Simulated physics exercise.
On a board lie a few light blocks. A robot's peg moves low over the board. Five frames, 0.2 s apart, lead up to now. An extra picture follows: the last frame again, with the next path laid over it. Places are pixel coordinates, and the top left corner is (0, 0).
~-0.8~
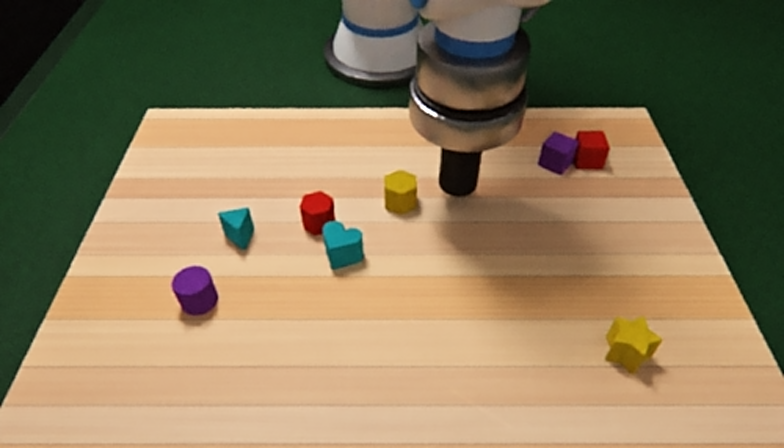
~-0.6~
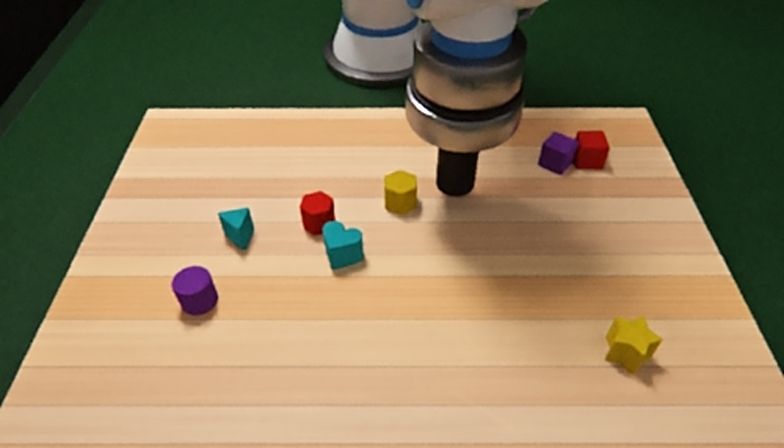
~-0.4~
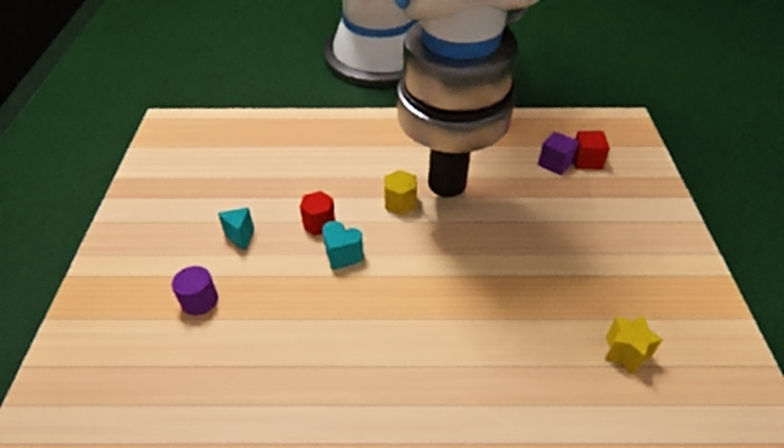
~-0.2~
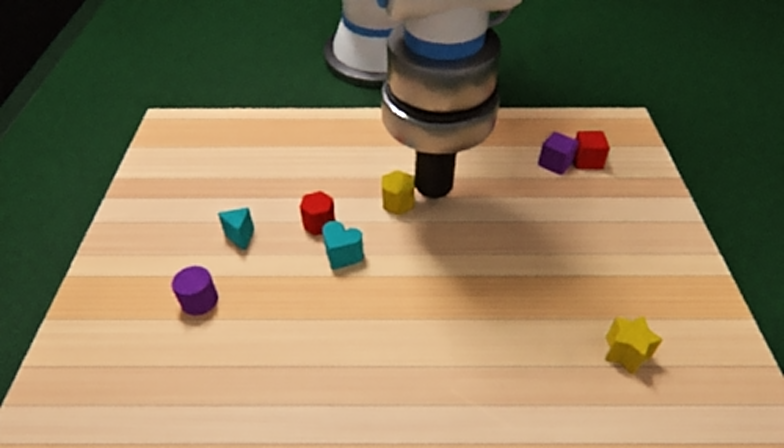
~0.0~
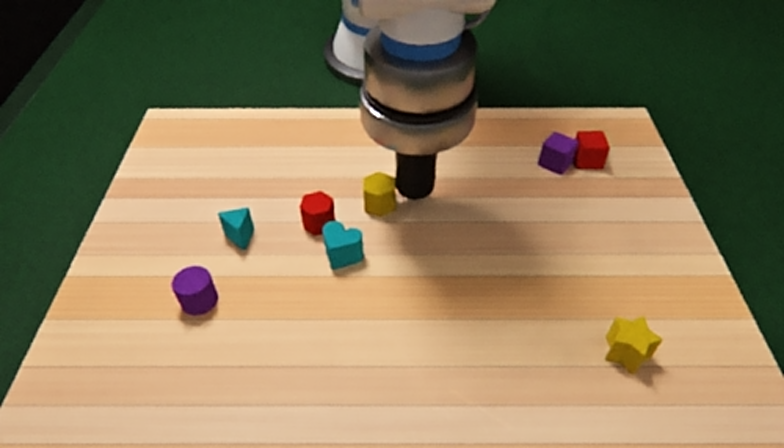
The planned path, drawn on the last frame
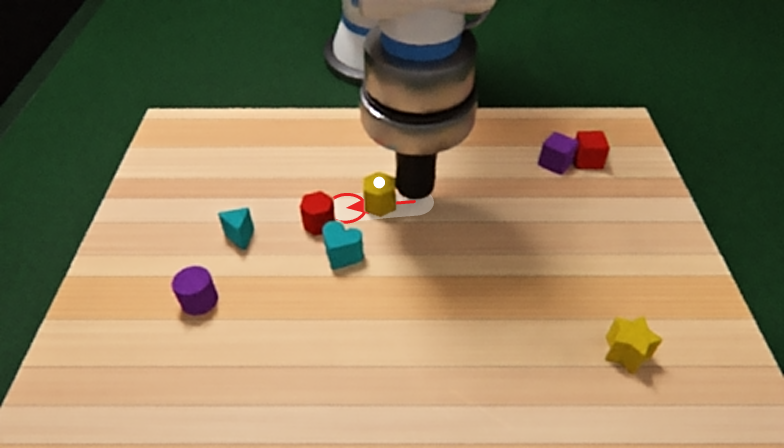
A robot arm with a black peg reaches over a pale striped wooden board on a green surface, seen from above at a fixed angle. A yellow six-sided block, a red one, a turquoise heart and triangular block, and a purple cylinder lie leftward, with purple and red cubes upper right and a yellow star lower right. The peg slides left and pushes the yellow six-sided block slightly toward the red one.
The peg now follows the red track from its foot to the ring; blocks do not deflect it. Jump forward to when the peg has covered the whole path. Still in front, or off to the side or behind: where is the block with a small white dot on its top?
Carried ahead at the end.
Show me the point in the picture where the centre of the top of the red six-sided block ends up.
Its top middle will sit at (293, 210).
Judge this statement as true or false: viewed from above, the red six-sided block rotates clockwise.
The statement is incorrect.
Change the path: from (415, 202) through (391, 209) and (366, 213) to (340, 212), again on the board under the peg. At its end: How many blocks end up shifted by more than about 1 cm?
Answer: Two blocks.
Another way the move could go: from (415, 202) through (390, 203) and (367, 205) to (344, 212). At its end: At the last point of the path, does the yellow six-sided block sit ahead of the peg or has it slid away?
The peg still drives it.
Path on the board, from (415, 202) directly to (346, 208); the dot is on the yellow six-sided block.
What follows on the original path. Halfway along, peg (380, 190); yellow six-sided block (343, 186).
At the end, peg (345, 194); red six-sided block (293, 210), turned 60° anticlockwise; turquoise heart-shaped block in place; yellow six-sided block (308, 187).
